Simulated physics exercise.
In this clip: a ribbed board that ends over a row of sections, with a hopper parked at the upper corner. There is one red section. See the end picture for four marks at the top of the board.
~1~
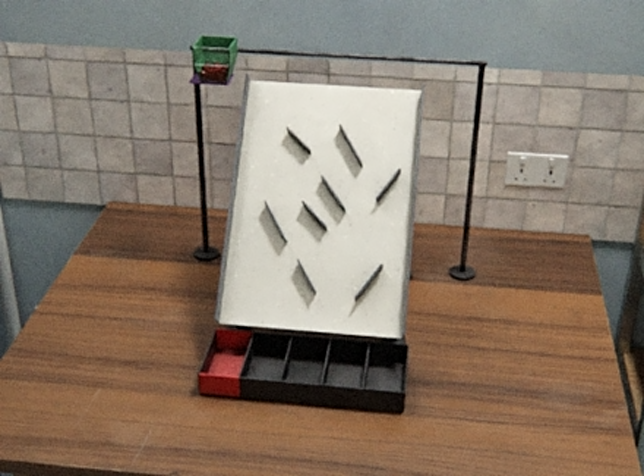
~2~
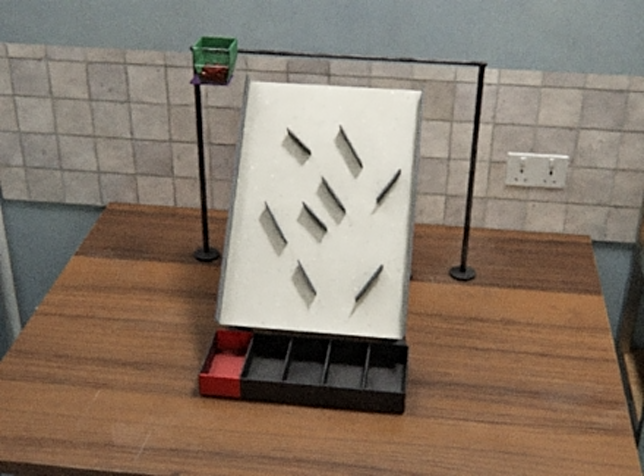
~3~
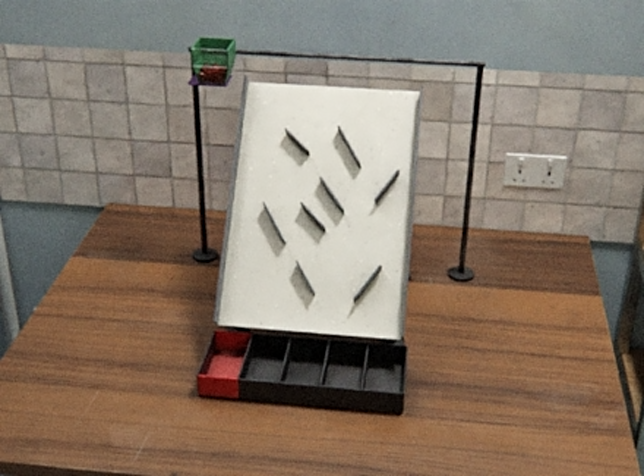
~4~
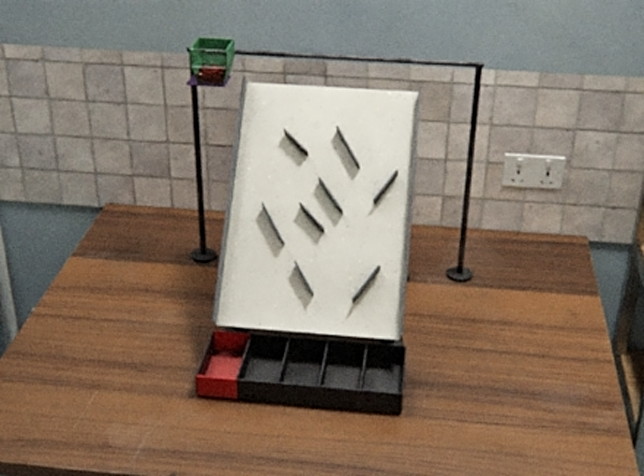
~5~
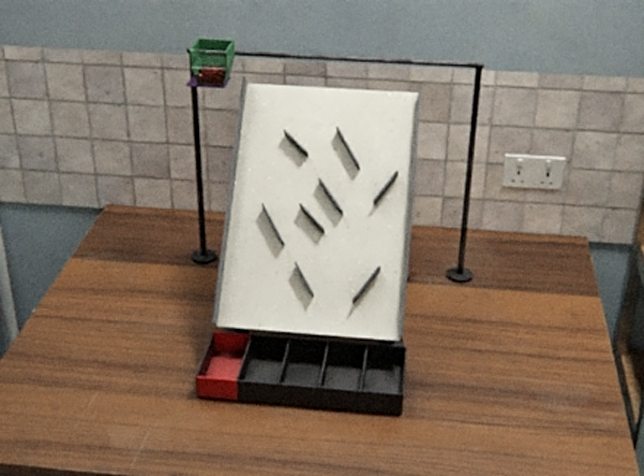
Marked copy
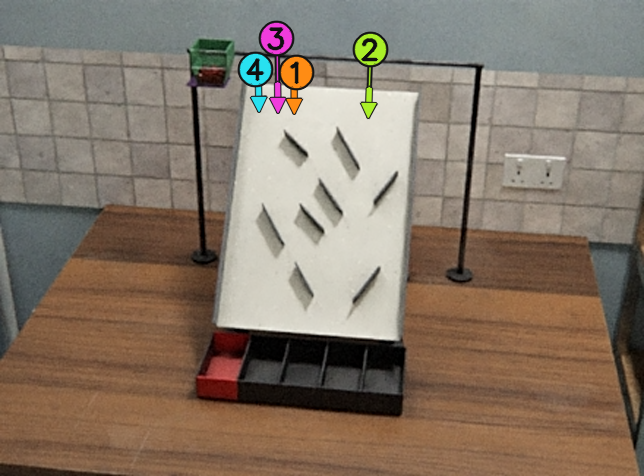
Tilted white board with angled ribs standing above a row of black sections and one red, green hopper at upper left, nothing moving.
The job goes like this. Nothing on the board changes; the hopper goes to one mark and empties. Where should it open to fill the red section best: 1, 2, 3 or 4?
Go for 4.
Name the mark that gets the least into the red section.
Mark 2.
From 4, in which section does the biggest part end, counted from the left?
It is the first one.
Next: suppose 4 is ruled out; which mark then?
3 it is.
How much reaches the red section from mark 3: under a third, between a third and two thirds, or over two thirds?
It is between a third and two thirds.
On the marked copy, mark 1 meets the board at (294, 108); mark 2 meets the board at (368, 112); mark 3 meets the board at (277, 107); mark 4 meets the board at (258, 106).
Choosing 1, about a quarter in the red section, about two thirds in other sections, a small part outside the box.
Choosing 2, none in the red section, nearly all in other sections, a small part outside the box.
Choosing 3, about a third in the red section, about half in other sections, a small part outside the box.
Choosing 4, about two thirds in the red section, about a quarter in other sections, a small part outside the box.
